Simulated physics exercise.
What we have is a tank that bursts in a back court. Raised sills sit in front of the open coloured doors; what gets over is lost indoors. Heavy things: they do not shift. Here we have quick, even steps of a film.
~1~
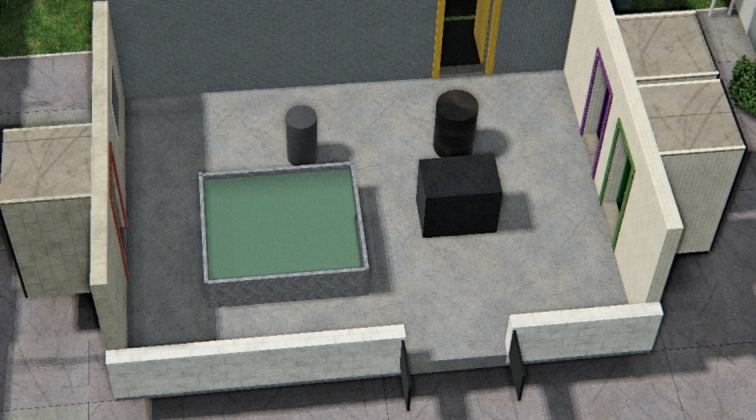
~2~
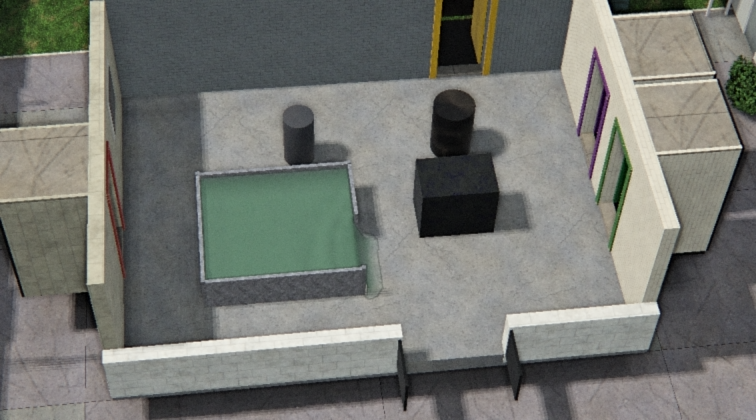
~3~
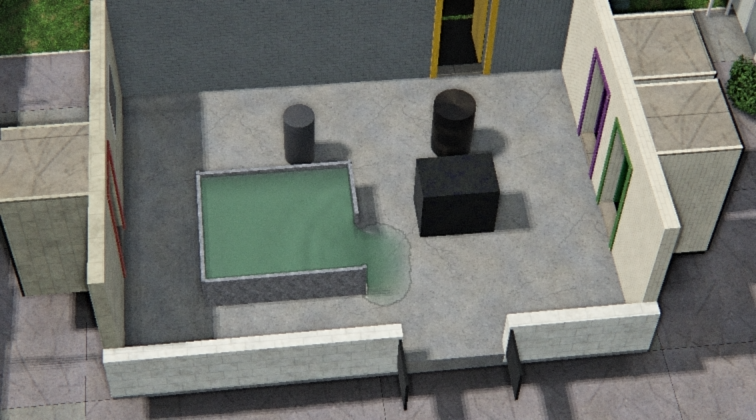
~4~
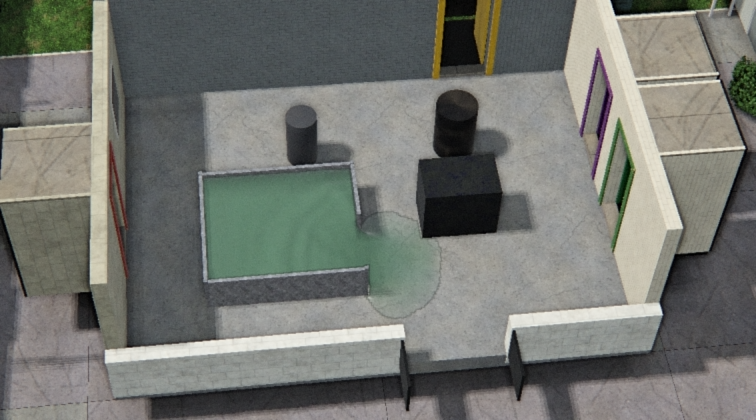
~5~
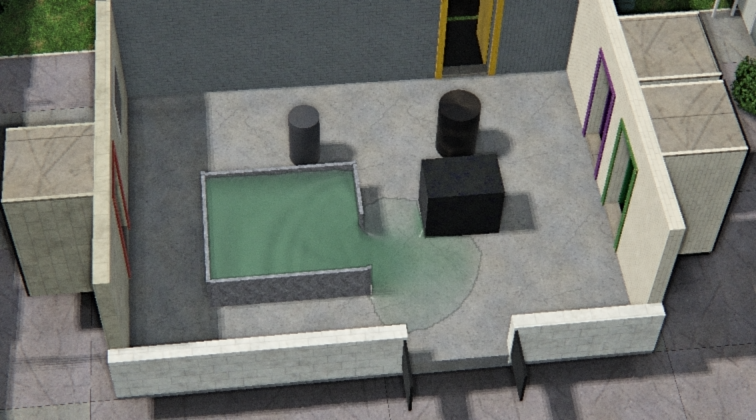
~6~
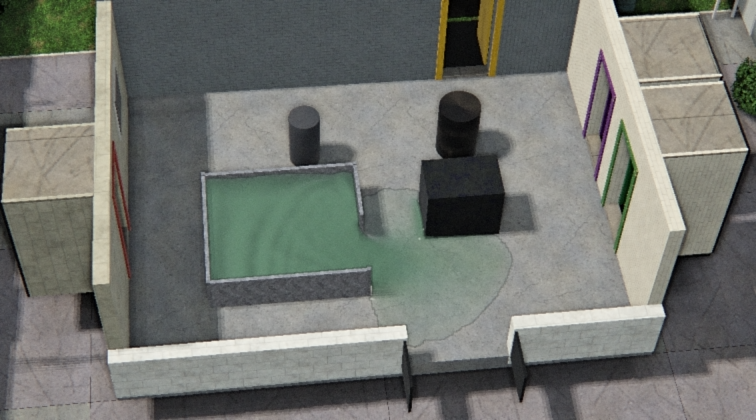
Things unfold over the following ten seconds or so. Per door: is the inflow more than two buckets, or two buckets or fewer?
Green door - more than two; red door - two or fewer; purple door - two or fewer; yellow door - more than two.
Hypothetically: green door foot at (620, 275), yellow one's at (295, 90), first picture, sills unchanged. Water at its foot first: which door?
The green-painted one.
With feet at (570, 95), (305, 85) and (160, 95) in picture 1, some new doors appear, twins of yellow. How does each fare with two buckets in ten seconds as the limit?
Note: Door one overshoots; door two undershoots; door three undershoots.
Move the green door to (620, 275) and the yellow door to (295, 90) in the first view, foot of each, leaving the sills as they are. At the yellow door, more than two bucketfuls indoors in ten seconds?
Yellow door: Falls short.
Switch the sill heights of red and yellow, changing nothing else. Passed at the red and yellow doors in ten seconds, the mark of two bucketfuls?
You'll see the red door stays short and the yellow door stays short.
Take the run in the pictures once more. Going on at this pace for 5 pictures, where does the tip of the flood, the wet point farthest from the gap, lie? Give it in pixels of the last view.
About (626, 288).
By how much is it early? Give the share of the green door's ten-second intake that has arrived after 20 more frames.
I make it 45 per cent.
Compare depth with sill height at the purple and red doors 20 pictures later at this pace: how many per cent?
About 40 %, then 0 %.
A moment on, water covers 25 % of the floor; the green door wet at the sill, nothing in, the red door not reached, the purple door not reached, the yellow door not reached.
Next, water covers 35 % of the floor; the green door under two buckets in, the red door not reached, the purple door not reached, the yellow door not reached.
Then, water covers 40 % of the floor; the green door far over two buckets in, the red door not reached, the purple door wet at the sill, nothing in, the yellow door wet at the sill, nothing in.
Later, water covers 60 % of the floor; the green door far over two buckets in, the red door not reached, the purple door wet at the sill, nothing in, the yellow door under two buckets in.
In the end, water covers 65 % of the floor; the green door far over two buckets in, the red door not reached, the purple door wet at the sill, nothing in, the yellow door over two buckets in.
